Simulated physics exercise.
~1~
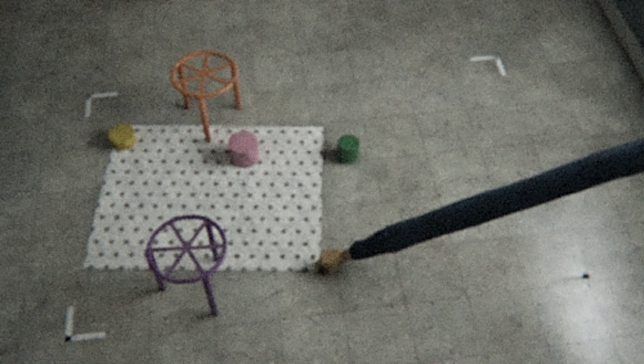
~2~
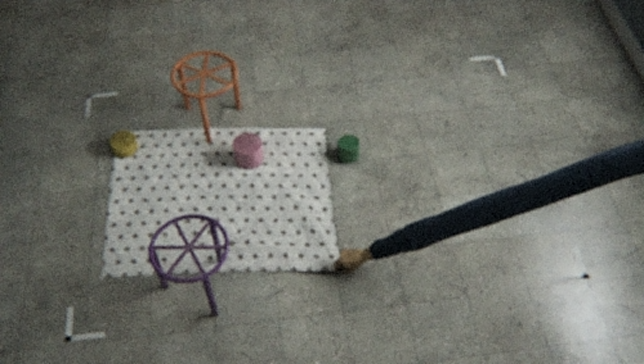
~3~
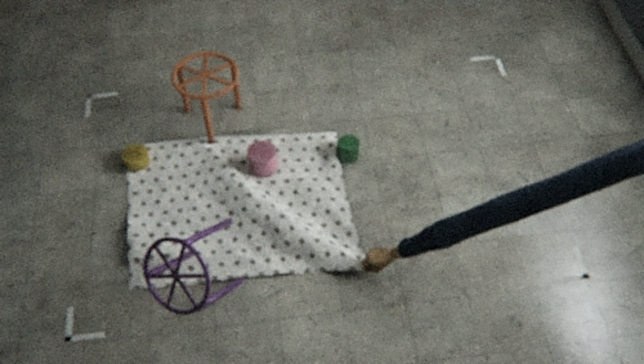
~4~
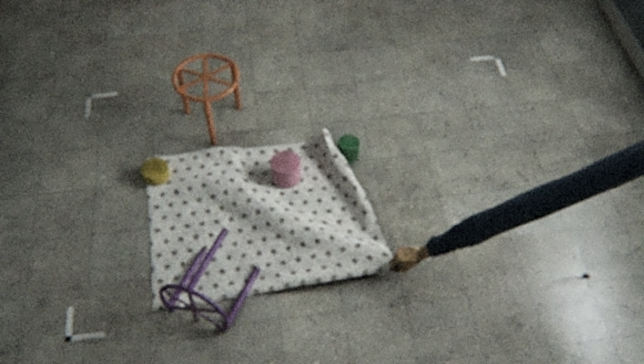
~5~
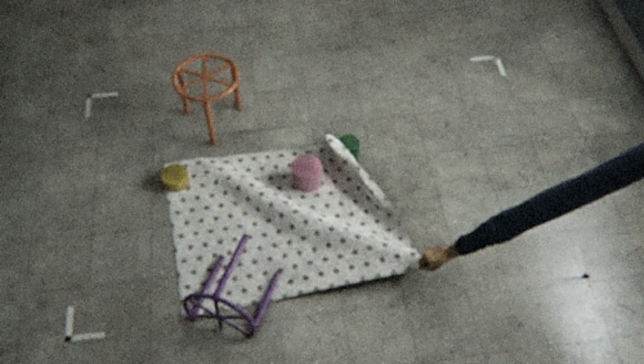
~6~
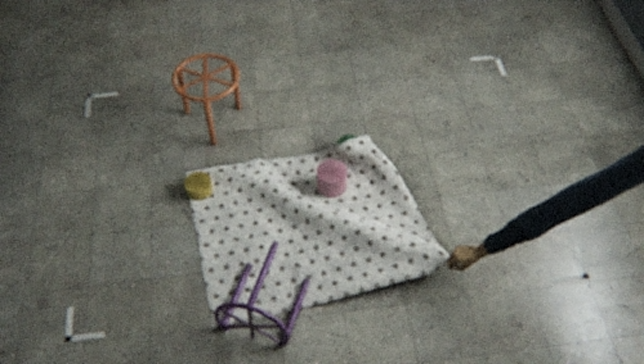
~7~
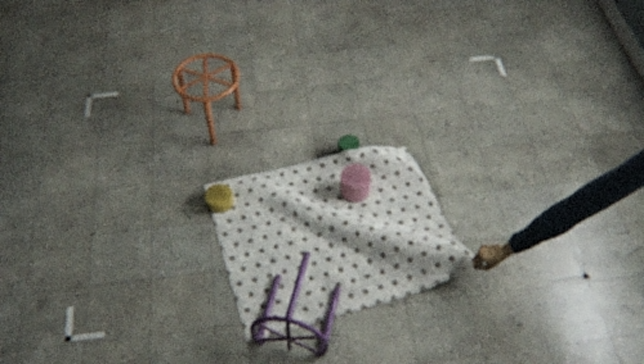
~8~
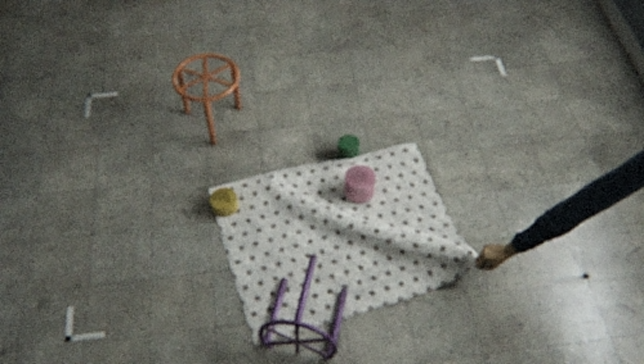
A dark-sleeved arm reaches in from the right and drags a white dotted cloth across a grey tiled floor, seen from above between white tape corner marks. A purple stool stands at the cloth's lower left, an orange stool behind it, with yellow and pink tubs on the fabric and a green tub off its right edge. As the cloth slides right and wrinkles, the purple stool topples, and it rides along with both tubs. The fabric bunches against the green tub, then slips past. Finally the purple stool lies legs up, while the orange stool and green tub remain in place.
